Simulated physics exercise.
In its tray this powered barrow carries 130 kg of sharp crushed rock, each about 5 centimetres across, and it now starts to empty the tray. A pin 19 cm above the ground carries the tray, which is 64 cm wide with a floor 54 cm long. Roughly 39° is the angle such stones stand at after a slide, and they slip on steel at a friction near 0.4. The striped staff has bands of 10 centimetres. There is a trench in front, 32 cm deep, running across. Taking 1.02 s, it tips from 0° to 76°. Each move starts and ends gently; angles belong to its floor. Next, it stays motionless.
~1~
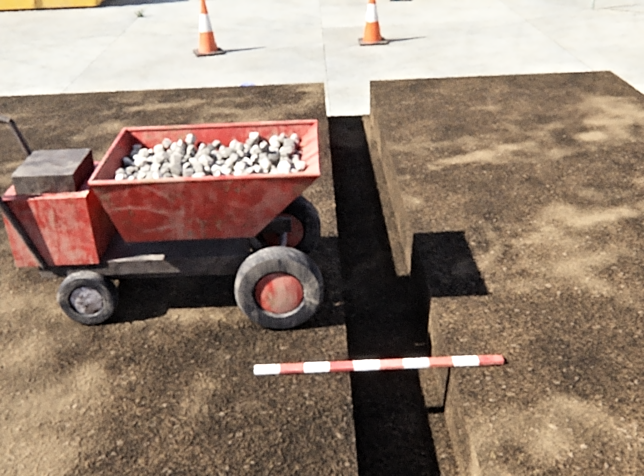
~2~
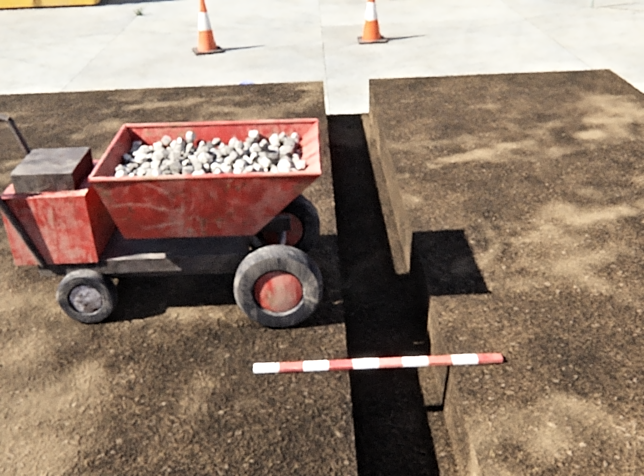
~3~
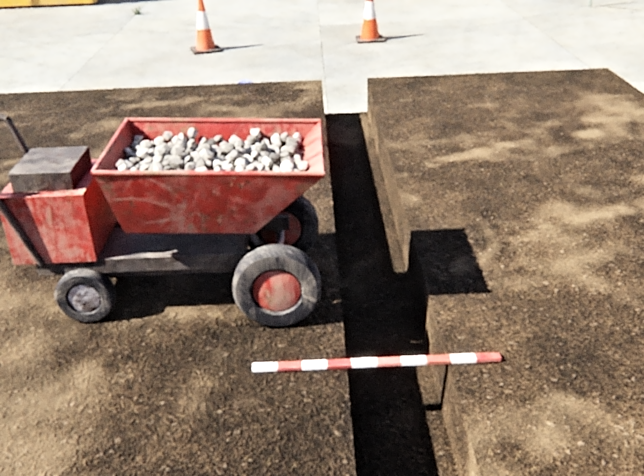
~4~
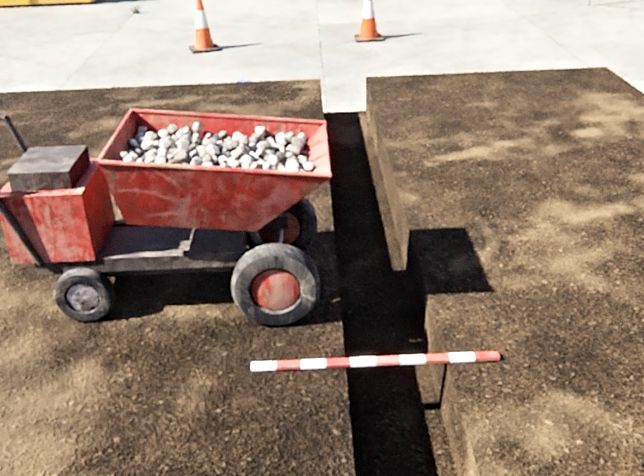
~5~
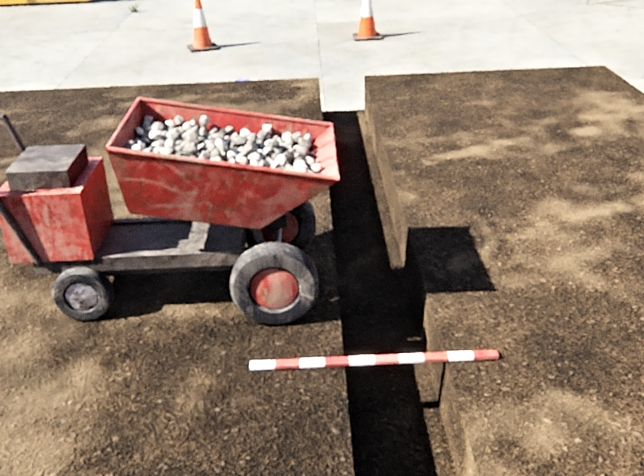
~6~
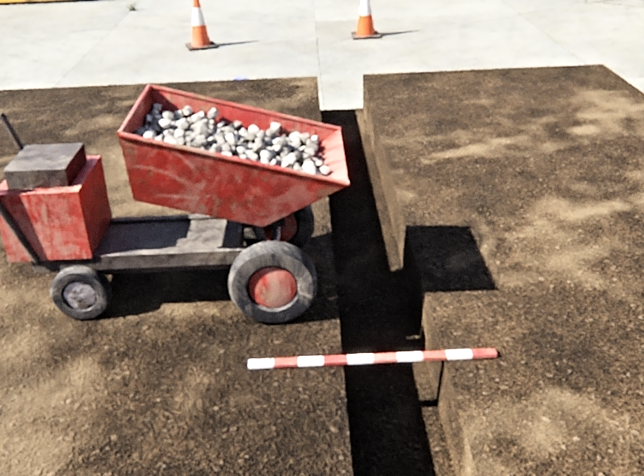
A small red dumper with black wheels, its tray heaped with pale grey stones, stands on brown ground beside a dark trench, seen from above and to the side in bright sunlight. A red-and-white striped staff lies across the trench in front, with two orange-and-white cones on pale paving behind. The tray's left end rises, slowly then faster, tilting it rightward while the stones stay heaped and the view drifts very slightly.
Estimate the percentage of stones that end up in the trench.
Roughly 44 per cent.
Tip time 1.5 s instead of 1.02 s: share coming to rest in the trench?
Near 50 per cent.
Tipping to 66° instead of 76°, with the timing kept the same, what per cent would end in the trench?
About 50%.
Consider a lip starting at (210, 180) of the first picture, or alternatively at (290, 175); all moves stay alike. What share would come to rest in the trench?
First place roughly 80%, second roughly 75%.
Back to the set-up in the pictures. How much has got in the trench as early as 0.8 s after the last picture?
Approx. 15 % of the load.
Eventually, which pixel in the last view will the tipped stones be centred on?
Roughly (436, 275), I'd say.
Then, 0.5 s after the last picture the floor is at 64°, 100 % in the tray; the foremost stones are at (397, 234).
Then, 0.8 s after the last picture the floor is at 76°, 56 % in the tray, 13 % in the trench, 30 % past the trench; the foremost stones are at (496, 273).
Then, 1.2 s after the last picture the floor is at 76°, 15 % in the tray, 26 % in the trench, 59 % past the trench; the foremost stones are at (600, 274).
Then, 3.1 s after the last picture the floor is at 76°, 0 % in the tray, 44 % in the trench, 56 % past the trench; the foremost stones are at (629, 266).
